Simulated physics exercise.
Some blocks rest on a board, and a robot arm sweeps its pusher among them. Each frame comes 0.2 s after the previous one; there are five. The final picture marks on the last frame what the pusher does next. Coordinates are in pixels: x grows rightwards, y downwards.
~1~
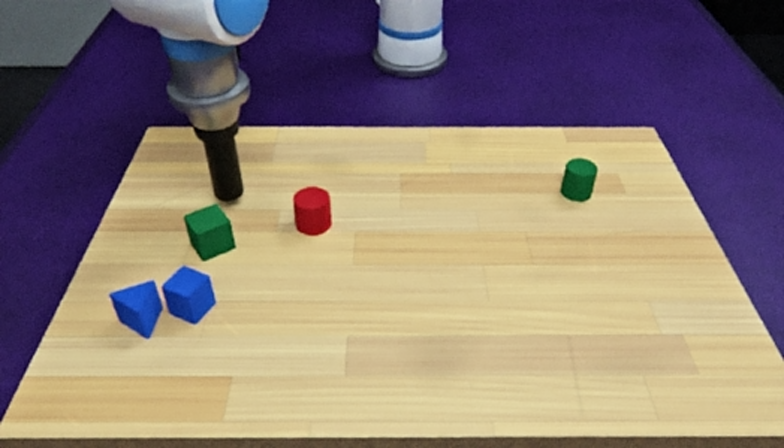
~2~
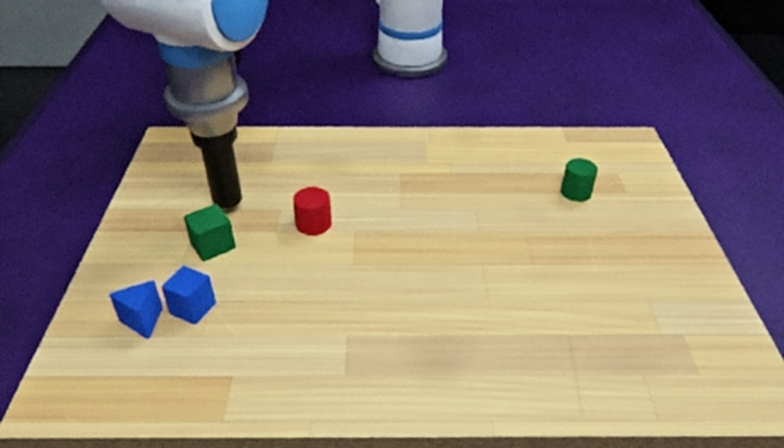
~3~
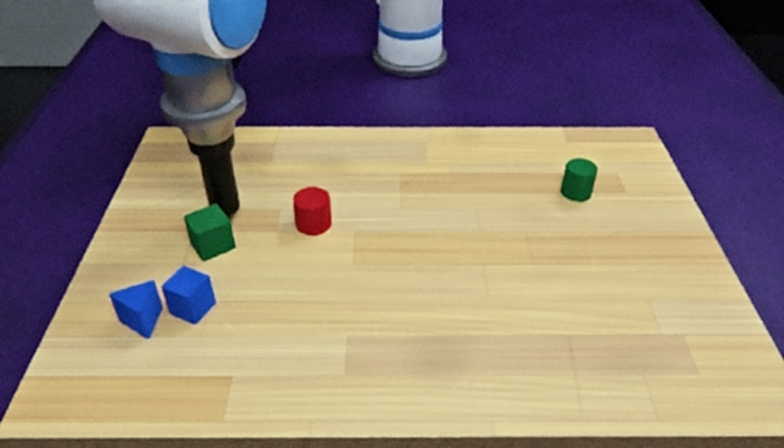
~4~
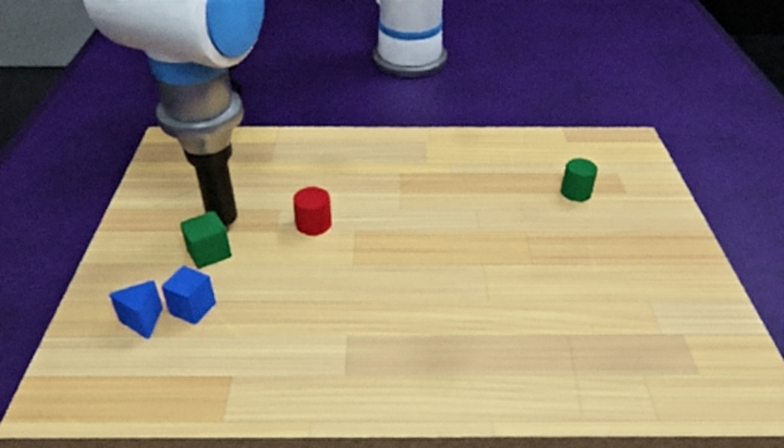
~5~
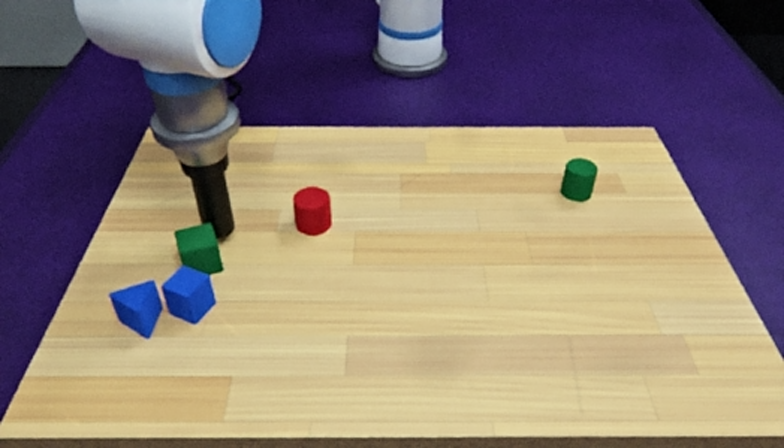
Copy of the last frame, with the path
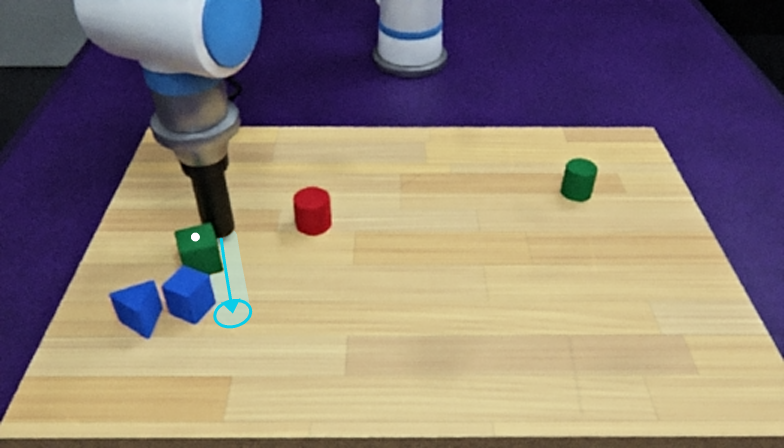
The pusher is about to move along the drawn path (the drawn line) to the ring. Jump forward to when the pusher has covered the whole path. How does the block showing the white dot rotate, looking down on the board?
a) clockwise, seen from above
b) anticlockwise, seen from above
The one that fits is a, clockwise, seen from above.
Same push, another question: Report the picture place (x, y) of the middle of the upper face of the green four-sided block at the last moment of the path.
In the picture, it is at (183, 260).
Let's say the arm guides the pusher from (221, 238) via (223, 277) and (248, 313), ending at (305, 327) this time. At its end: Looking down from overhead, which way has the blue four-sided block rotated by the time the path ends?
From above, it turns counterclockwise.
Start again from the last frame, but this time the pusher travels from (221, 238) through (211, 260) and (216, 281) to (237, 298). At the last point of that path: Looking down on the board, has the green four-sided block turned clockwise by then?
Yes, I think so.
The drawn path runs in a line from (221, 238) to (233, 313); the dot is on the green four-sided block.
What follows on the original path. One third of the way, pusher at (222, 253); blue four-sided block at (182, 284), turned 15° anticlockwise; green four-sided block at (185, 253), turned 50° clockwise.
Two thirds of the way, pusher at (226, 277); blue four-sided block at (176, 289), turned 35° anticlockwise; green four-sided block at (183, 260), turned 90° clockwise.
At the end, pusher at (231, 304); blue triangular block not moved; blue four-sided block at (176, 289), turned 35° anticlockwise; green four-sided block at (183, 260), turned 95° clockwise.
